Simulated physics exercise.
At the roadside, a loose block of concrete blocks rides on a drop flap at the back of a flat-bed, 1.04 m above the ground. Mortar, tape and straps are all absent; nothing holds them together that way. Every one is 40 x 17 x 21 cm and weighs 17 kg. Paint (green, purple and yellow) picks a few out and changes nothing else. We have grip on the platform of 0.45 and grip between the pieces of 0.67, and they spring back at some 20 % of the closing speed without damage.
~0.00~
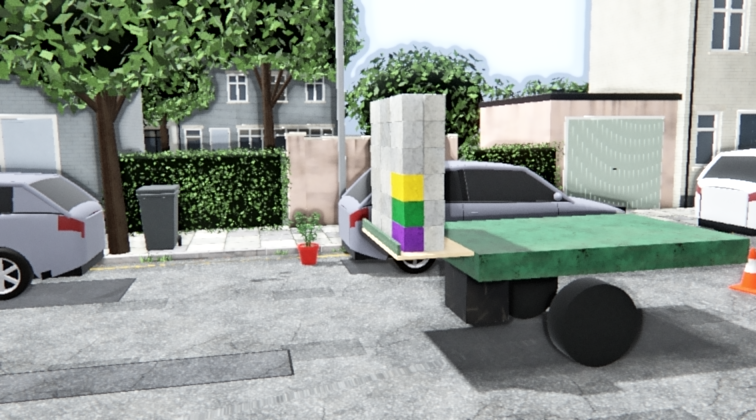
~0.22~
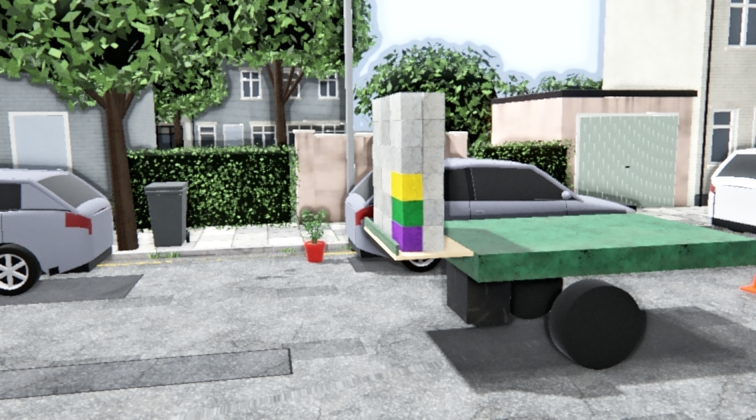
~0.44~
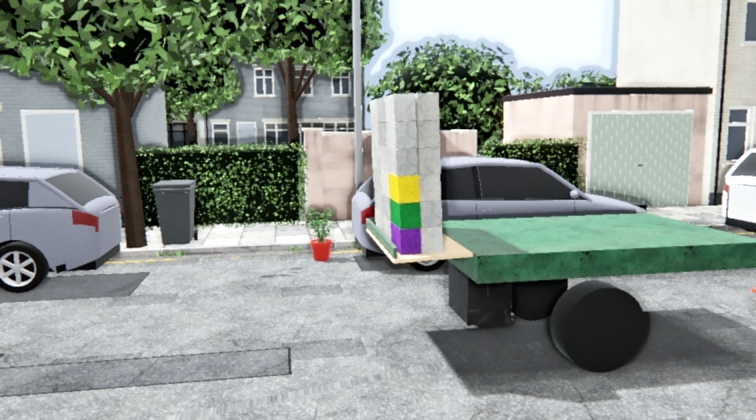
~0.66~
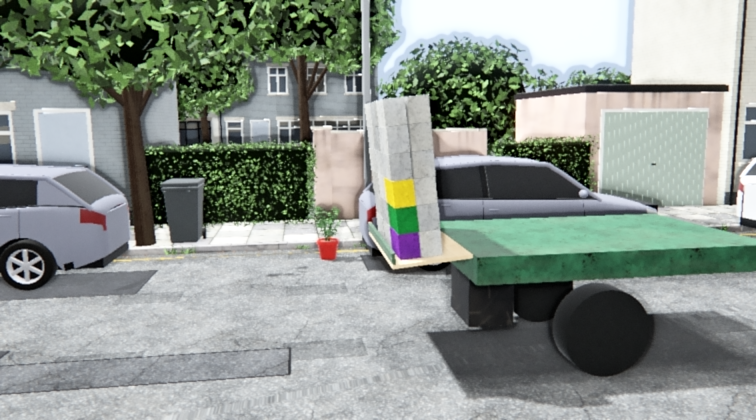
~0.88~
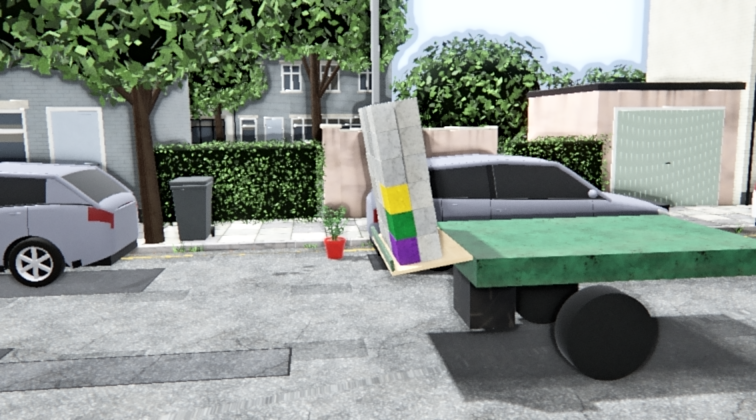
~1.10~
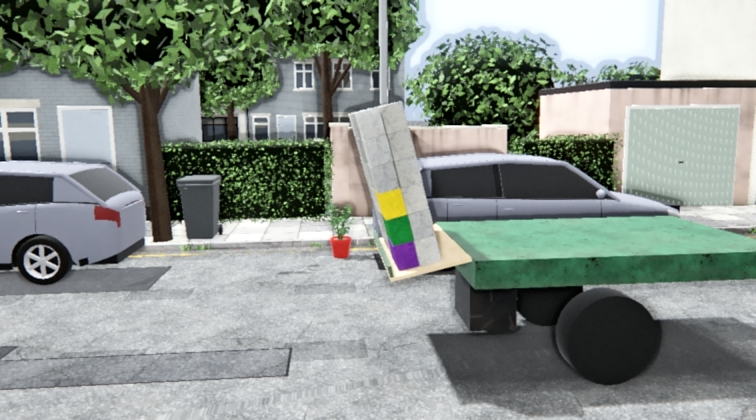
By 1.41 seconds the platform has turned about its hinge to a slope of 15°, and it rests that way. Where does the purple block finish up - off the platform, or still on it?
Still on it.
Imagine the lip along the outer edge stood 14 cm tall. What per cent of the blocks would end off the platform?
You'd get 80 in a hundred.
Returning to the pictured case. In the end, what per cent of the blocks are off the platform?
Near enough 75 per cent of them, I reckon.
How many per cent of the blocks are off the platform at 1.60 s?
By then 55 %.
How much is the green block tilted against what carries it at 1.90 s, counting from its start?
Tilt: Approx. 5°.
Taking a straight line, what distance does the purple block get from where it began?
Net straight-line distance: Approx. 15 cm.
After 1.34 s, slope 15°; 4 of the 36 blocks off the platform; purple block unmoved; yellow block leaning 9°.
After 1.60 s, slope 15°; 20 of the 36 blocks off the platform; purple block unmoved; yellow block leaning 36°.
After 1.90 s, slope 15°; 25 of the 36 blocks off the platform; purple block leaning 4°; yellow block on its side.
After 2.32 s, slope 15°; 27 of the 36 blocks off the platform; purple block leaning 36°; yellow block on its side.
By the end (2.9 s), slope 15°; 27 of the 36 blocks off the platform; purple block leaning 37°; yellow block on its side; green block leaning 22°, 86 cm lower. As the last picture would show them, middles, purple block near (395, 252), yellow block near (359, 372).
